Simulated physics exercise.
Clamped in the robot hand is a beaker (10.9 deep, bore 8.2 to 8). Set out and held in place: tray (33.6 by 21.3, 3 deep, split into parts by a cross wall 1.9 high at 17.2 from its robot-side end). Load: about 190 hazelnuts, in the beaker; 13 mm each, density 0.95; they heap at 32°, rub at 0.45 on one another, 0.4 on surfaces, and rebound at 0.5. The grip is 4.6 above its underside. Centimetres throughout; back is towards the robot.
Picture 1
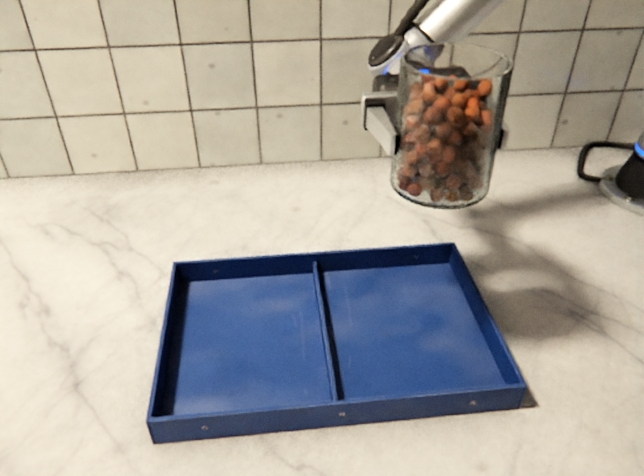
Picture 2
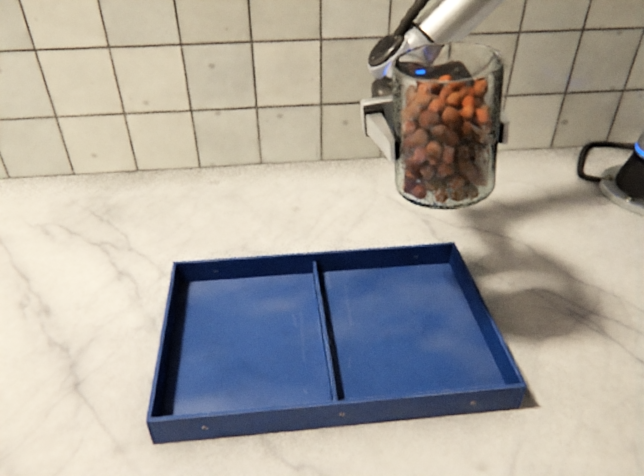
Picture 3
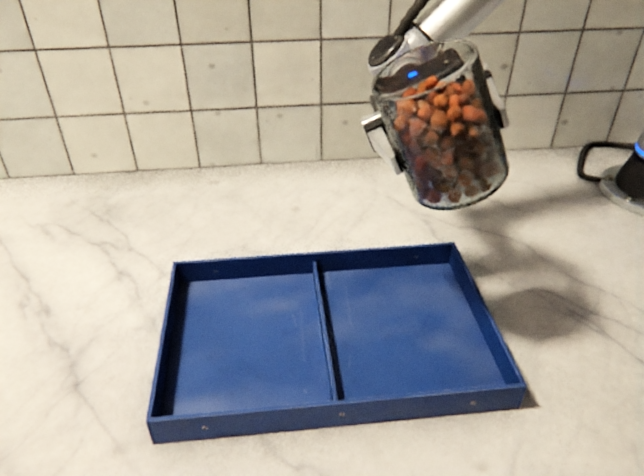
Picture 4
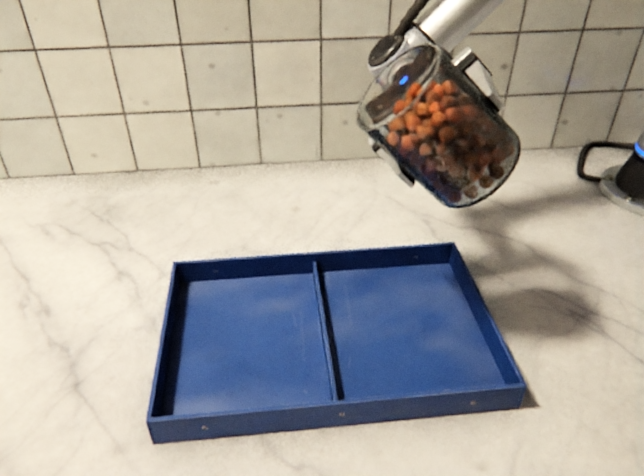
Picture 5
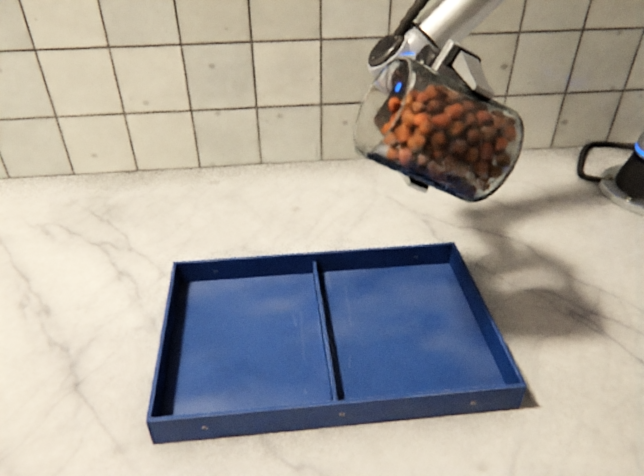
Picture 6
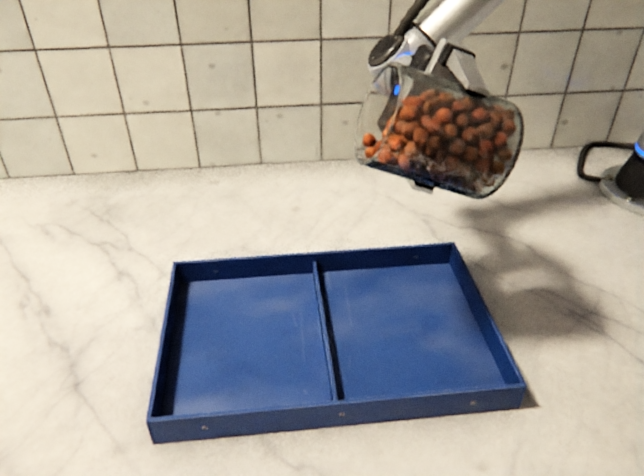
Robot arm holding a clear beaker of hazelnuts above a divided blue tray, steadily tilting it leftward until nearly on its side.
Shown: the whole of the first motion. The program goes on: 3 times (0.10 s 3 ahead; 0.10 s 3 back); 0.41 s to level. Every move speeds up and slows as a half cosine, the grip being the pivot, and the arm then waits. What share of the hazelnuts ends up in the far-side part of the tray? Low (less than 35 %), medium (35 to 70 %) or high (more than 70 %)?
Answer: Low; less than 35 % of the hazelnuts finish in the far-side part of the tray.
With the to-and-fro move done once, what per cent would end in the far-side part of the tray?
Then about 10 per cent.
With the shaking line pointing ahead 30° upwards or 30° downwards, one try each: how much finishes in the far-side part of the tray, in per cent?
Some 30 and 10 per cent.
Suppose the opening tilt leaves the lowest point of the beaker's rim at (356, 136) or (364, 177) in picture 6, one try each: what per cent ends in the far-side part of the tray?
Some 5 and 55 per cent.
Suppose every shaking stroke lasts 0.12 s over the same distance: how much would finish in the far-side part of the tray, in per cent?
In that case some 15 per cent.
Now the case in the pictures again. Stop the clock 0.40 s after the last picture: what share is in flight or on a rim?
Some 6 per cent.
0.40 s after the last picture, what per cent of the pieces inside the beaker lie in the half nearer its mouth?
Some 45 per cent.
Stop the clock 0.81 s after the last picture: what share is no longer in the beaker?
Some 25 per cent.
Then, 0.40 s later, tilted 69° forward, highest piece 26 above the table; 161 in the beaker, 12 in the far-side part, 4 in the robot-side part, 11 in flight or on a rim.
Then, 0.81 s later, tilted 34° forward, highest piece 28 above the table; 143 in the beaker, 32 in the far-side part, 10 in the robot-side part, 3 in flight or on a rim.
Then, 1.21 s later, level, highest piece 27 above the table; 143 in the beaker, 35 in the far-side part, 10 in the robot-side part.
Then, 2.26 s later, level, highest piece 27 above the table; 143 in the beaker, 35 in the far-side part, 10 in the robot-side part.
At rest, 143 in the beaker, 35 in the far-side part, 10 in the robot-side part. That is 19 % in the far-side part of the tray.
